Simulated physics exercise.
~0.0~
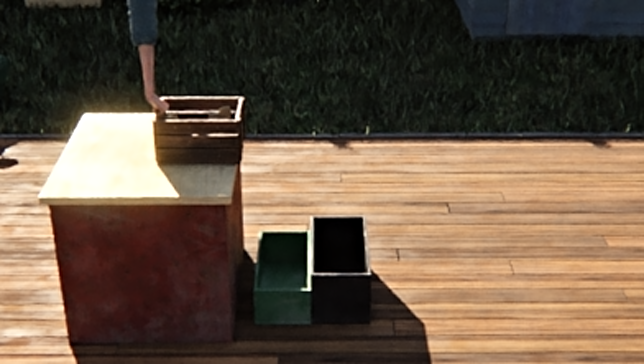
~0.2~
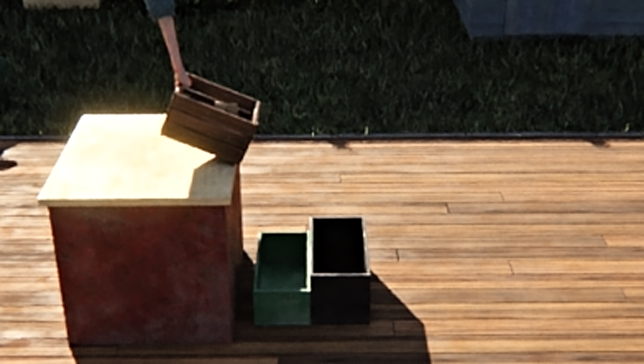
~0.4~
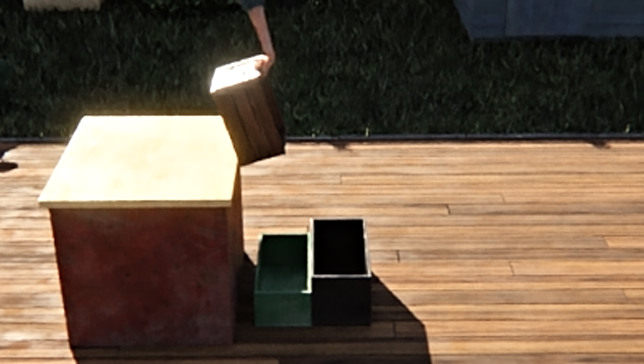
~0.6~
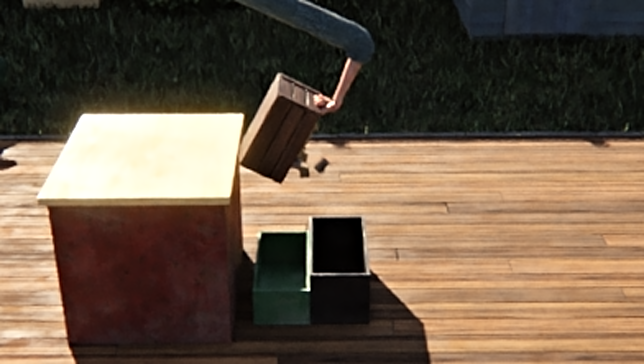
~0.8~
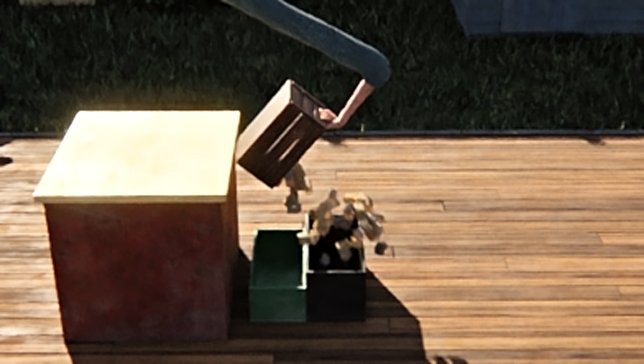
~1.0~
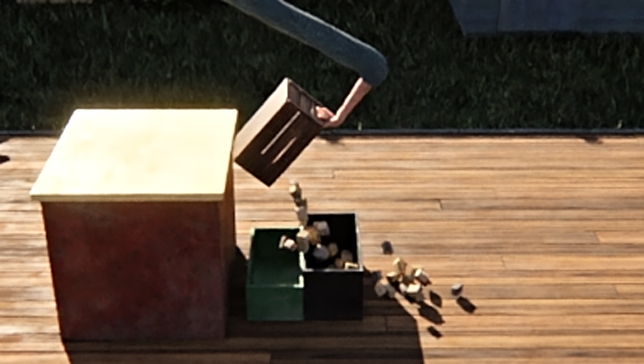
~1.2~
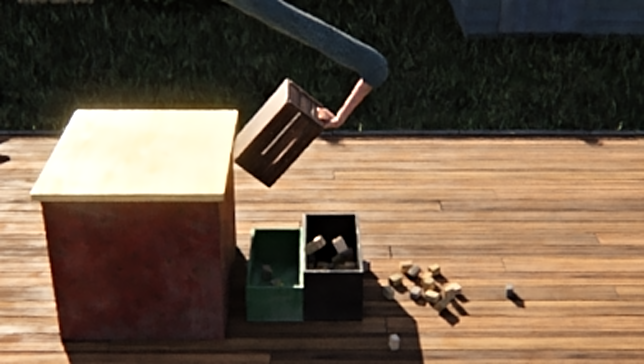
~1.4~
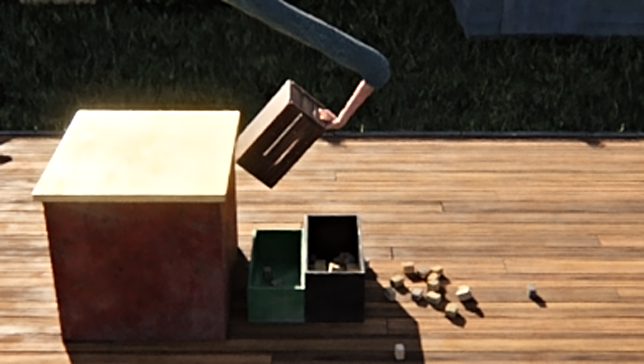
On a sunlit wooden deck beside grass, a hand tipped a wooden crate rightward off a bench, spilling small blocks toward a green trough and a black one; most landed in the black trough, a few in the green, and others scattered beyond.
